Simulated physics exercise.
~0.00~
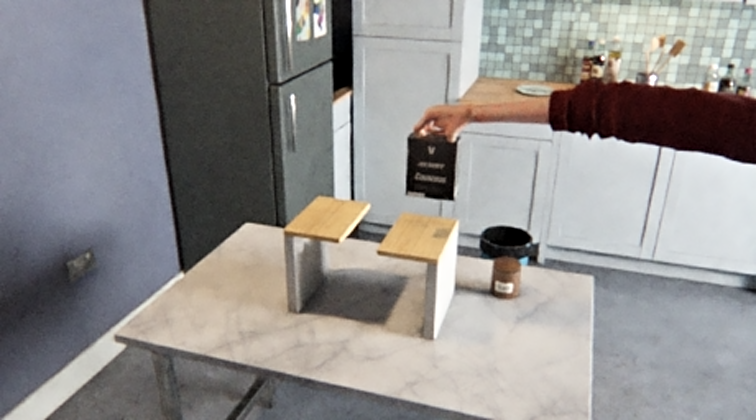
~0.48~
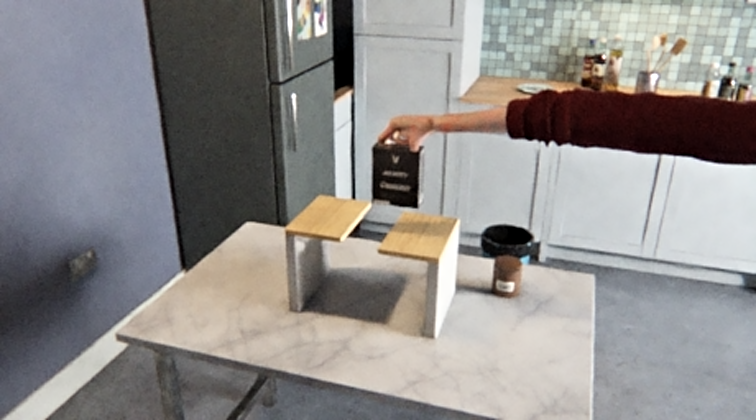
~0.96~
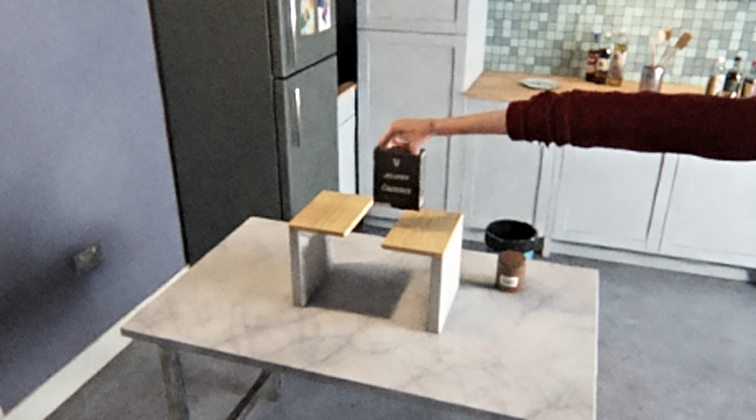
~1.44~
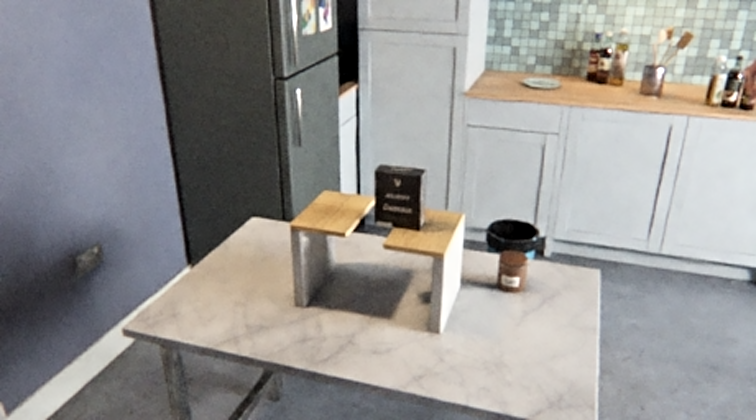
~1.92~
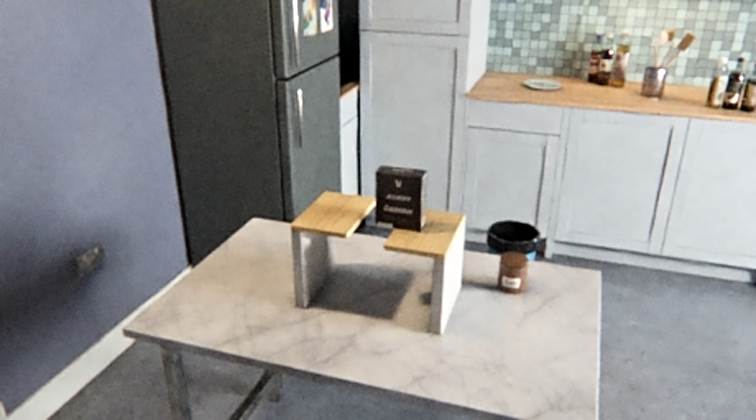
In a kitchen, a pale marble-topped table holds two wooden ledges on upright supports with a slot between them, and a brown jar stands to the right near a black container. An arm in a dark red sleeve reaches in from the right, holding a black packet upright above the ledges. The hand moves the packet left until it is over the slot, then lowers it slightly. The hand lets go and withdraws out of view. The packet ends up lodged upright at the gap, caught by the ledges rather than down on the table, while the jar remains in its place.
